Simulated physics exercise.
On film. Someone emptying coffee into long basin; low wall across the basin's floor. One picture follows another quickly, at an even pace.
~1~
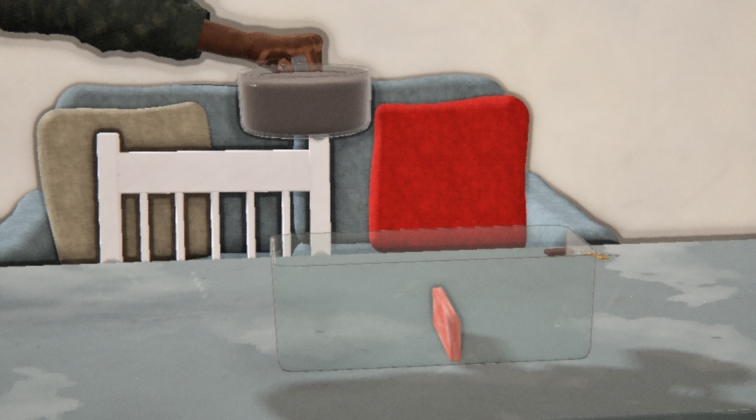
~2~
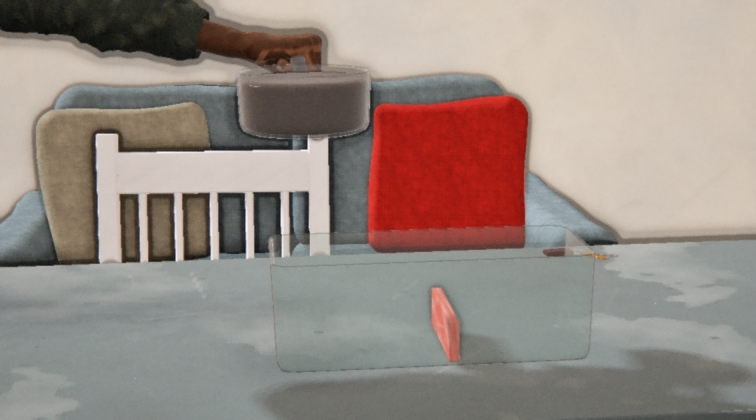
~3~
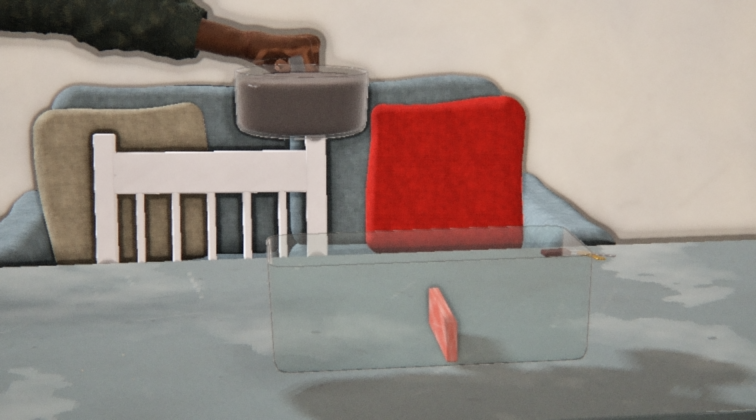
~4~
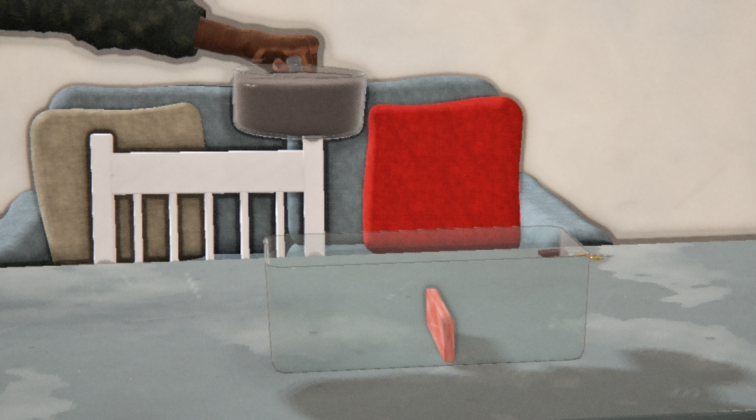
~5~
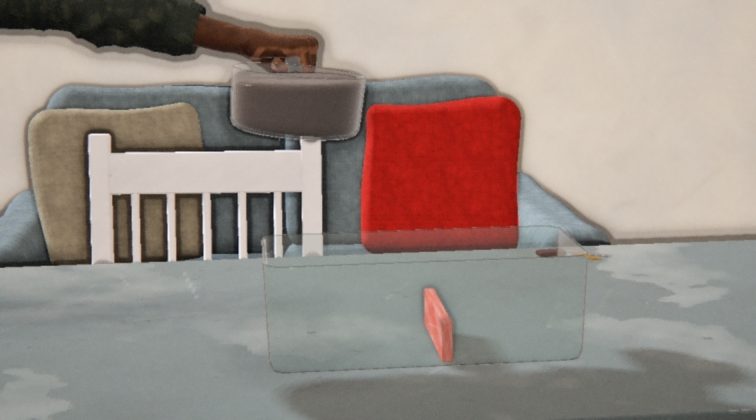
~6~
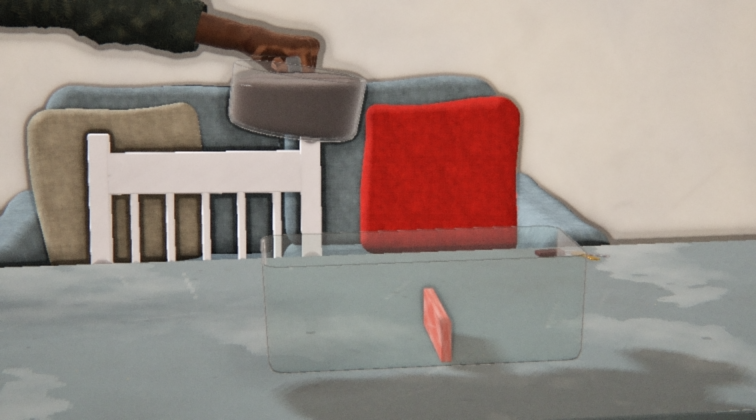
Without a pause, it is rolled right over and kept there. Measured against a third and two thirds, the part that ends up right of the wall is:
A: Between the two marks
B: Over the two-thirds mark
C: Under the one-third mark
Between the two marks (A).
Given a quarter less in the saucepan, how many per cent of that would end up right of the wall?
About 25 in a hundred.
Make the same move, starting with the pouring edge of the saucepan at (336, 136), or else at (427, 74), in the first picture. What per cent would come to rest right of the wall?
Around 5 percent first, around 85 percent second.
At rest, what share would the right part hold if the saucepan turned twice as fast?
Around 25 per cent ends up there.
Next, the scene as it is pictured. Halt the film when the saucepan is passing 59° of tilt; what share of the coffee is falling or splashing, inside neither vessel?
Airborne share: Approx. 35 %.
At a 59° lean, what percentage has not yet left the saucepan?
Roughly 55 percent.
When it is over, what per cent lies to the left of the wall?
Around 50 percent.
A moment on, the saucepan is tipped part way and 56 per cent is still to pour, 7 is left of the wall and 4 right of it.
Next, the saucepan is tipped on its side and 11 per cent is still to pour, 31 is left of the wall and 46 right of it.
Then the saucepan is tipped on its side and 1 per cent is still to pour, 49 is left of the wall and 46 right of it.
Later the saucepan is tipped on its side and 0 per cent is still to pour, 52 is left of the wall and 46 right of it.
At rest 52 per cent lies left of the wall, 46 right of it and 1 outside.
